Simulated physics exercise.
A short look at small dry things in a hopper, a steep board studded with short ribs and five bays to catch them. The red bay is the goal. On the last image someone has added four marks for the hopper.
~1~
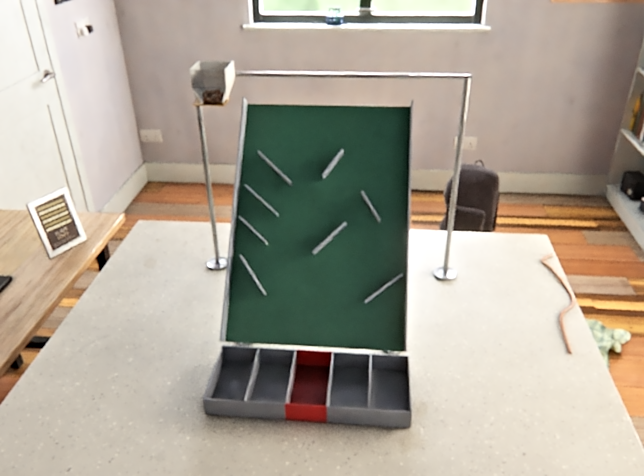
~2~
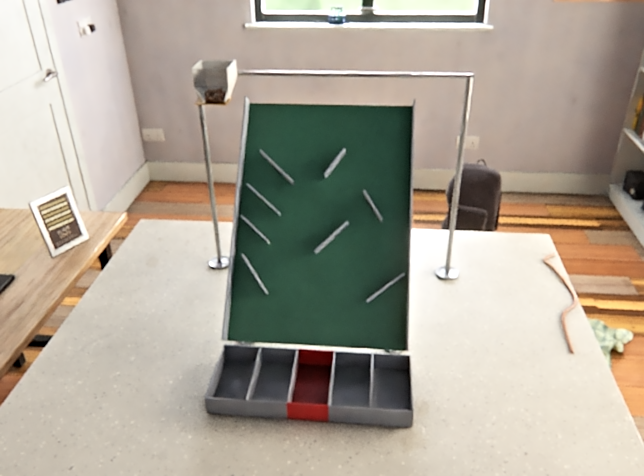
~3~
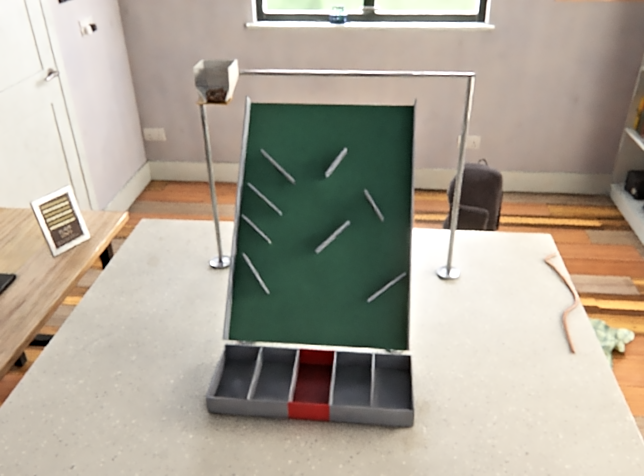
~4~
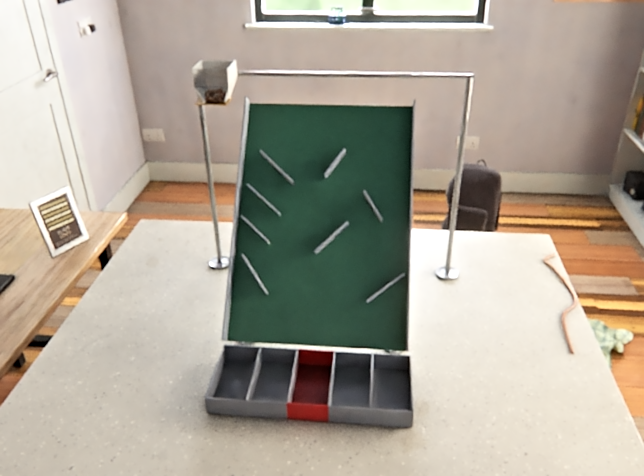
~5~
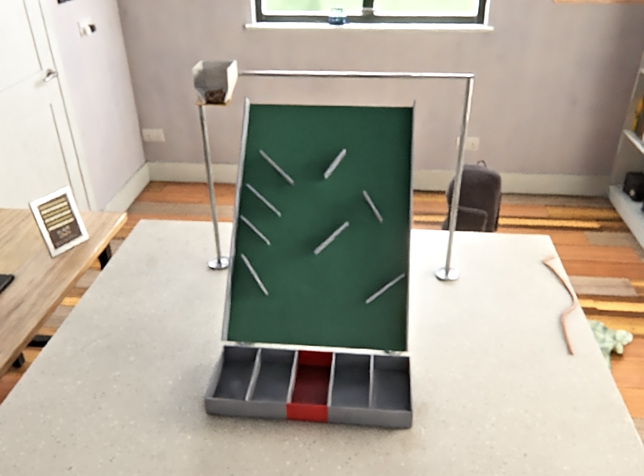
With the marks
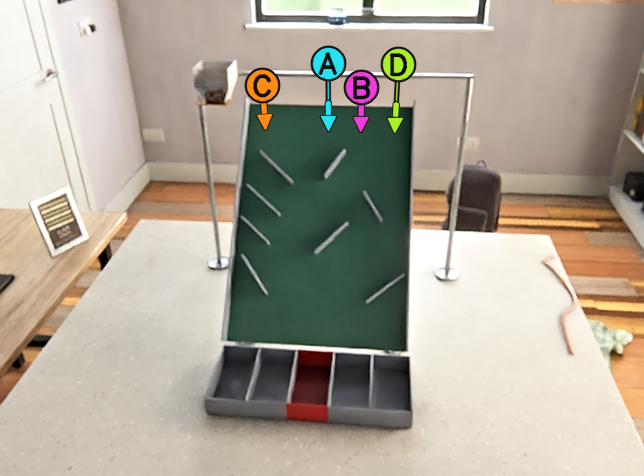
At the start, a tilted green board with short slanted ribs stands on a pale table, a small hopper above its upper left and five bays below, the middle one red. The view shifts very slightly, then stays nearly still, and nothing on the board moves.
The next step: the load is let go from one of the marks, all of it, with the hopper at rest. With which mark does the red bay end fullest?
The answer is mark D.
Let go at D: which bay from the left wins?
It is the third one.
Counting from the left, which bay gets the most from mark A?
The second.
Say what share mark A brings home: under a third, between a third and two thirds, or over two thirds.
Mark A gives under a third.
On the marked copy, mark A meets the board at (328, 125); mark B meets the board at (360, 126); mark C meets the board at (265, 124); mark D meets the board at (394, 127).
Choosing A, a small part in the red bay, most in other bays, a small part outside the box.
Choosing B, about a quarter in the red bay, about two thirds in other bays, a small part held on the board, a stray few outside the box.
Choosing C, about a third in the red bay, about half in other bays, a small part held on the board.
Choosing D, about two thirds in the red bay, about a quarter in other bays, a small part held on the board.
